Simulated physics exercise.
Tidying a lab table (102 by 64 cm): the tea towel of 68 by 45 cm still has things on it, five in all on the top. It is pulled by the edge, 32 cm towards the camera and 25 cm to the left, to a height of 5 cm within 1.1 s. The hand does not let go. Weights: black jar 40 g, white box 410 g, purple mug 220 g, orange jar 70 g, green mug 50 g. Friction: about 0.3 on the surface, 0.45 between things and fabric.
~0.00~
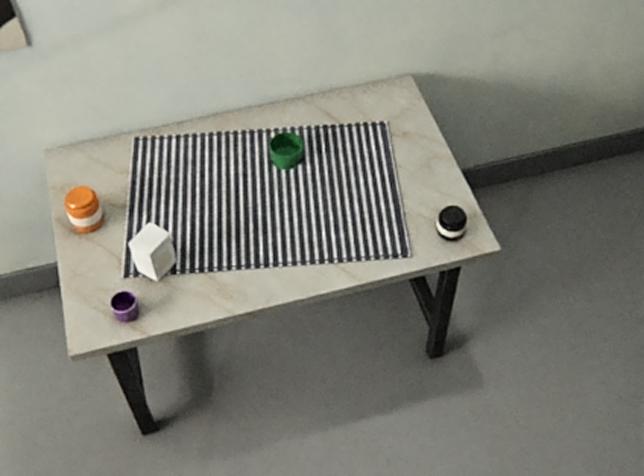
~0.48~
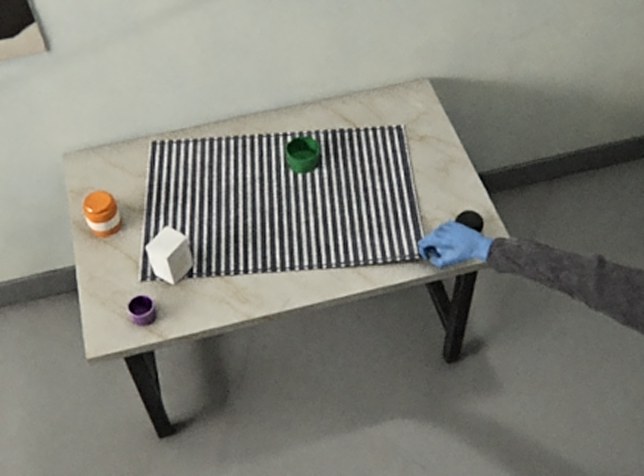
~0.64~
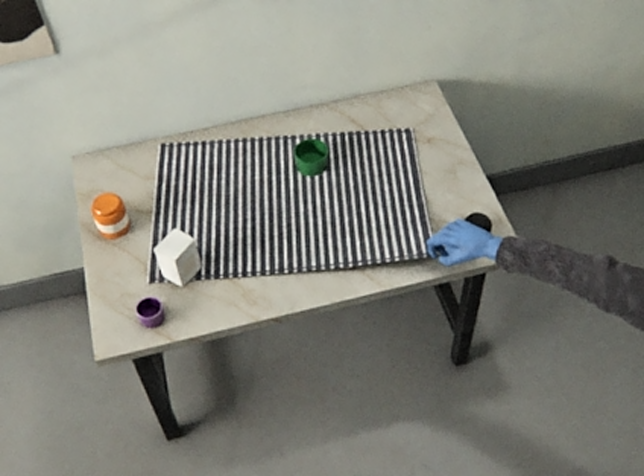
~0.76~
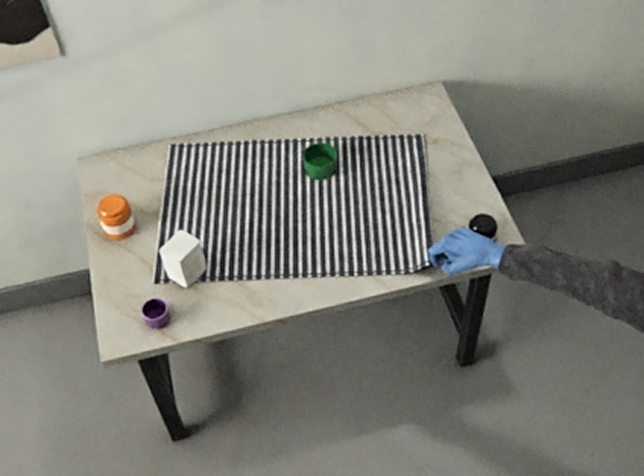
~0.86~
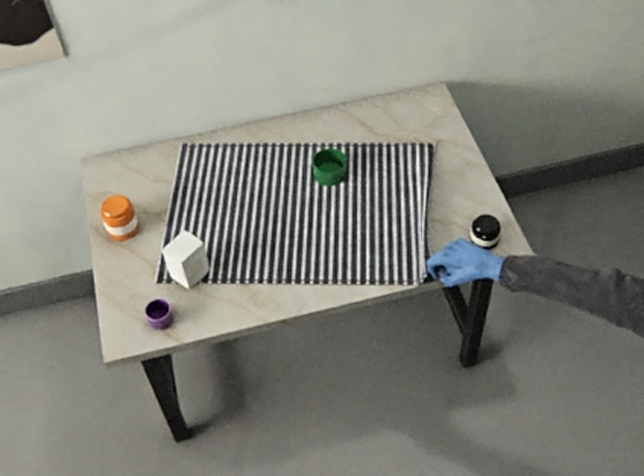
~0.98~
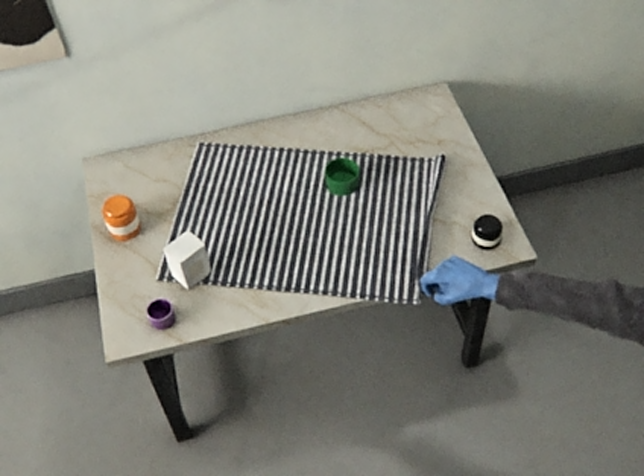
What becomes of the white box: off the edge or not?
The white box stays on.
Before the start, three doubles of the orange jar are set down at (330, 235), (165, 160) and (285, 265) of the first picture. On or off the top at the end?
In turn: Goes over, stays on, falls off.
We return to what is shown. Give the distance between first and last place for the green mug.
Green mug 35 cm.
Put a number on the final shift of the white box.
White box 2 cm.
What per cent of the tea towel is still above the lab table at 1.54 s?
About 70 per cent.
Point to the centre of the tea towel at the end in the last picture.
Near (327, 278).
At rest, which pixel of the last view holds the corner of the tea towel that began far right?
Around (456, 262).
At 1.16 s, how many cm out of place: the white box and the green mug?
White box 0 cm, green mug 15 cm.
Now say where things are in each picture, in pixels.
The first frame shows white box (149, 238); tea towel corners (122, 278) (133, 138) (387, 121) (412, 257).
The second frame shows tea towel corners (139, 281) (150, 142); grip (429, 257).
The third frame shows tea towel corners (147, 283) (159, 144); grip (437, 256).
The fourth frame shows green mug (320, 155); tea towel corners (152, 284) (169, 145); grip (439, 264).
The fifth frame shows green mug (329, 160); tea towel corners (155, 283) (181, 144); grip (438, 276).
The sixth frame shows white box (184, 246); tea towel corners (156, 280) (198, 142) (447, 161); grip (432, 294).
At 1.2 s, 90 % of the tea towel is still over the top; green mug 16 cm off its start.
At 1.4 s, 80 % of the tea towel is still over the top; green mug 25 cm off its start.
At 1.5 s, 70 % of the tea towel is still over the top; white box 1 cm off its start at (181, 248), green mug 31 cm off its start at (377, 238), black jar 2 cm off its start at (495, 228).
At 1.7 s, 65 % of the tea towel is still over the top; white box 1 cm off its start, green mug 34 cm off its start, black jar 2 cm off its start.
At 3.3 s, 65 % of the tea towel is still over the top; white box 1 cm off its start at (180, 248), green mug 34 cm off its start at (379, 248), black jar 2 cm off its start at (495, 228).
